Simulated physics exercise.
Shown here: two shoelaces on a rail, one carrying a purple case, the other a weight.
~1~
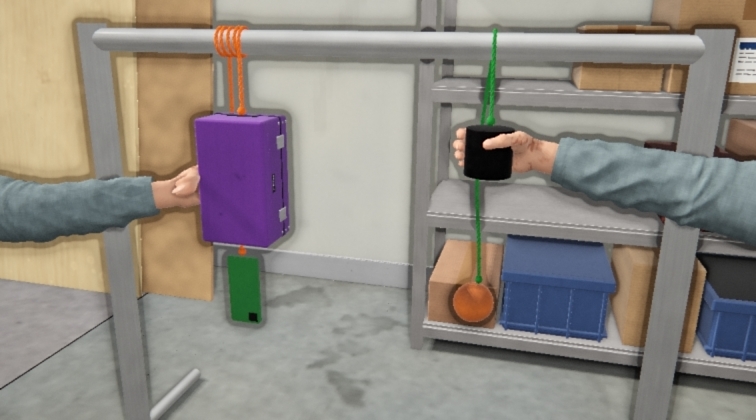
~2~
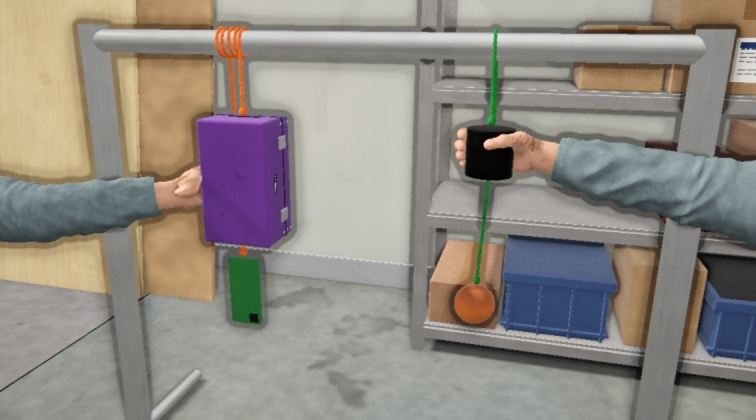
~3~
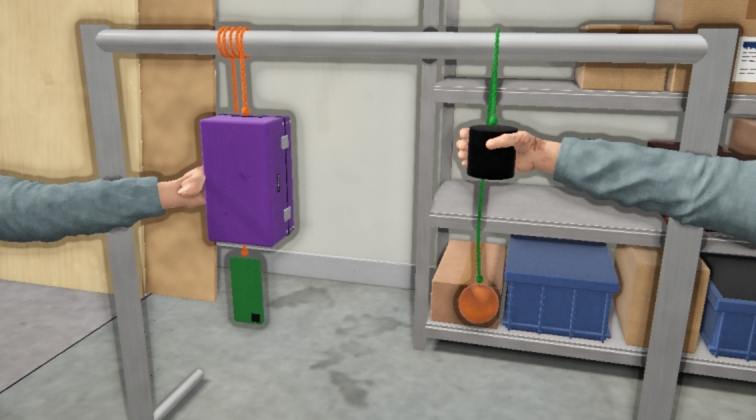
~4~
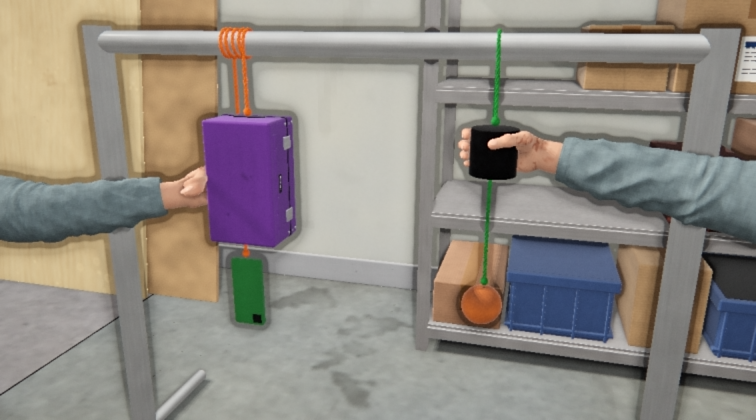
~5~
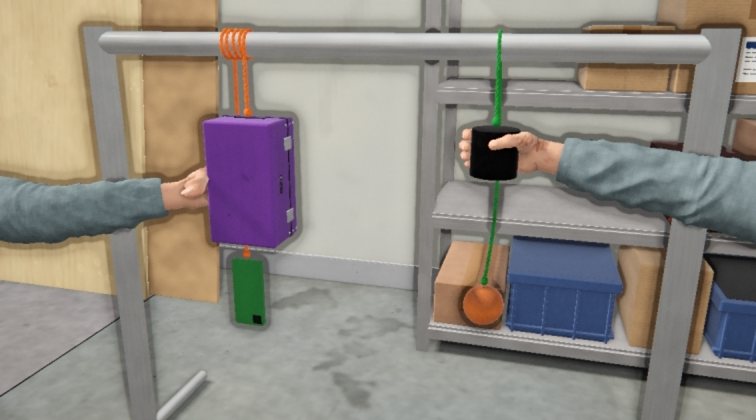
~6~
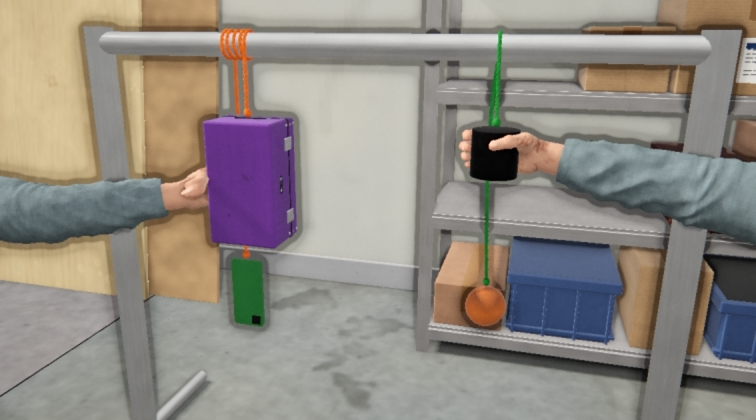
We see one hand at a purple case on an orange cord looped around a rail, a green phone below, while another hand grips a black cylinder by a green cord above an orange ball; everything stays nearly still.
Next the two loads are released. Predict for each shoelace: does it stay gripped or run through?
Prediction: The purple case stays up; the weight runs down.
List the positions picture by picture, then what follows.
The first picture shows purple case (244, 178); weight (489, 152); left phone (245, 289); right orange (473, 302).
The second picture shows purple case (246, 179); weight (490, 152).
The third picture shows purple case (249, 178); weight (492, 152).
The fourth picture shows purple case (251, 179); weight (494, 152).
The fifth picture shows purple case (252, 180); weight (495, 152).
The sixth picture shows purple case (252, 180); weight (495, 153); left shoelace wound several times round the rail; right shoelace only laid over the rail.
Then, 0.28 s on from there, purple case off the floor near (252, 181); weight dropping near (488, 242).
Then, 0.54 s on from there, purple case off the floor near (250, 180); weight on the floor.
In the end, purple case off the floor near (249, 180); weight on the floor. The purple case is held and the weight pulls its rope through.
